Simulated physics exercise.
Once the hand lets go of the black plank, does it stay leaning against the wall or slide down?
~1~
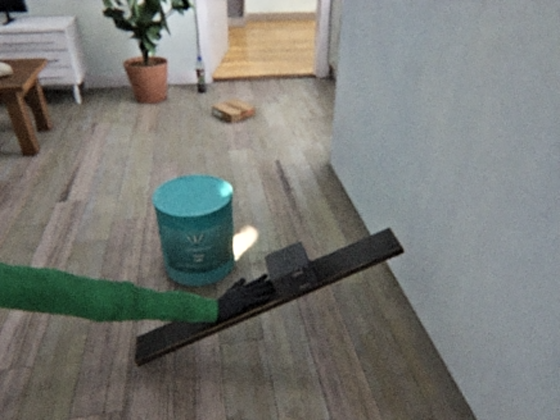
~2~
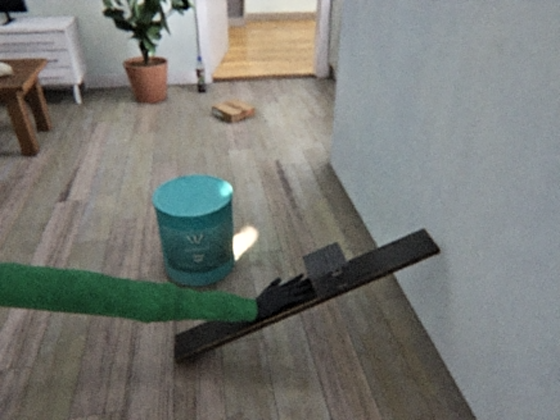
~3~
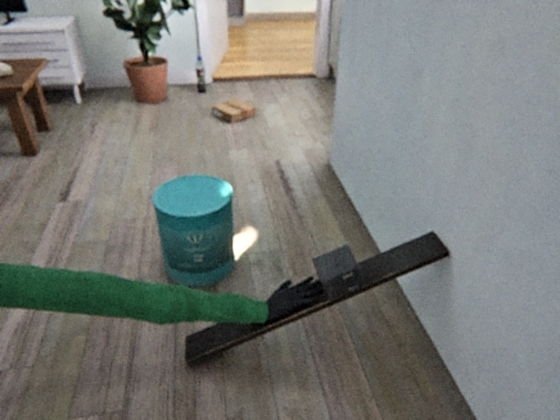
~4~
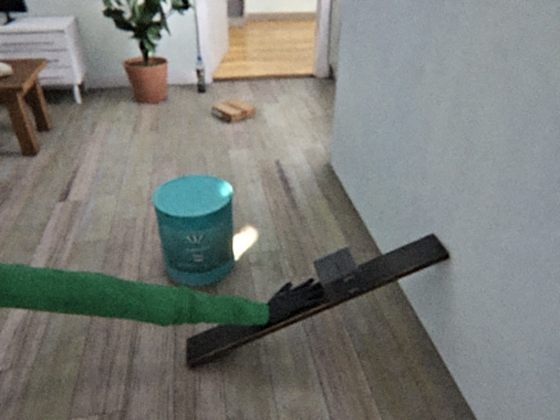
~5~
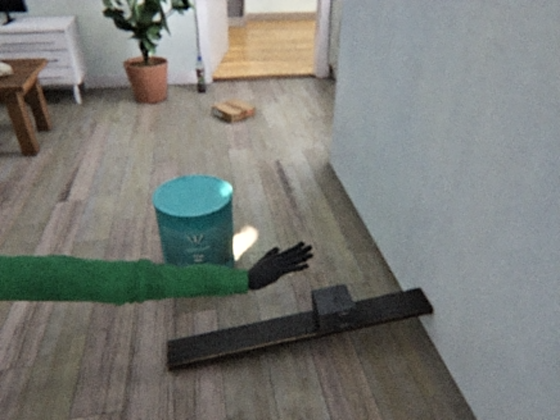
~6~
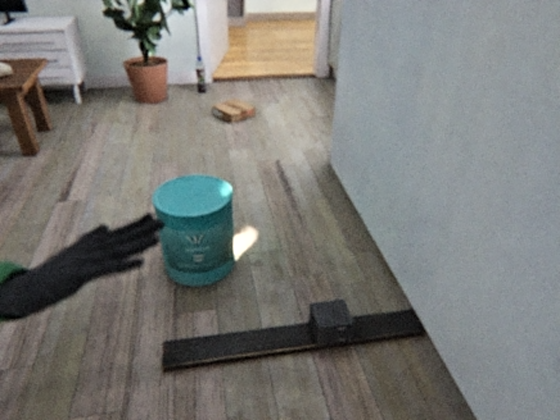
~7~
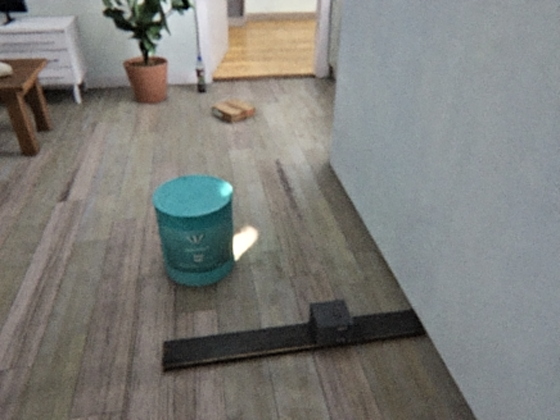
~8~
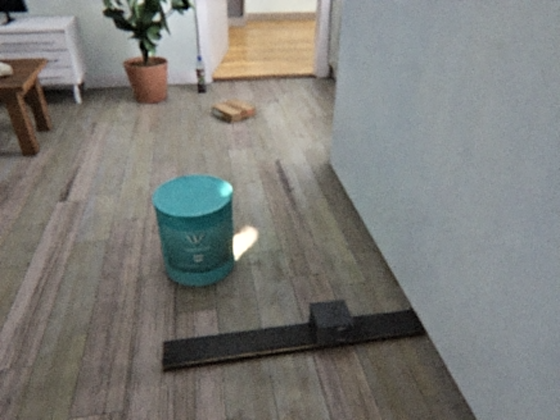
It slides down the wall as the hand draws back, and ends up lying low across the floor.
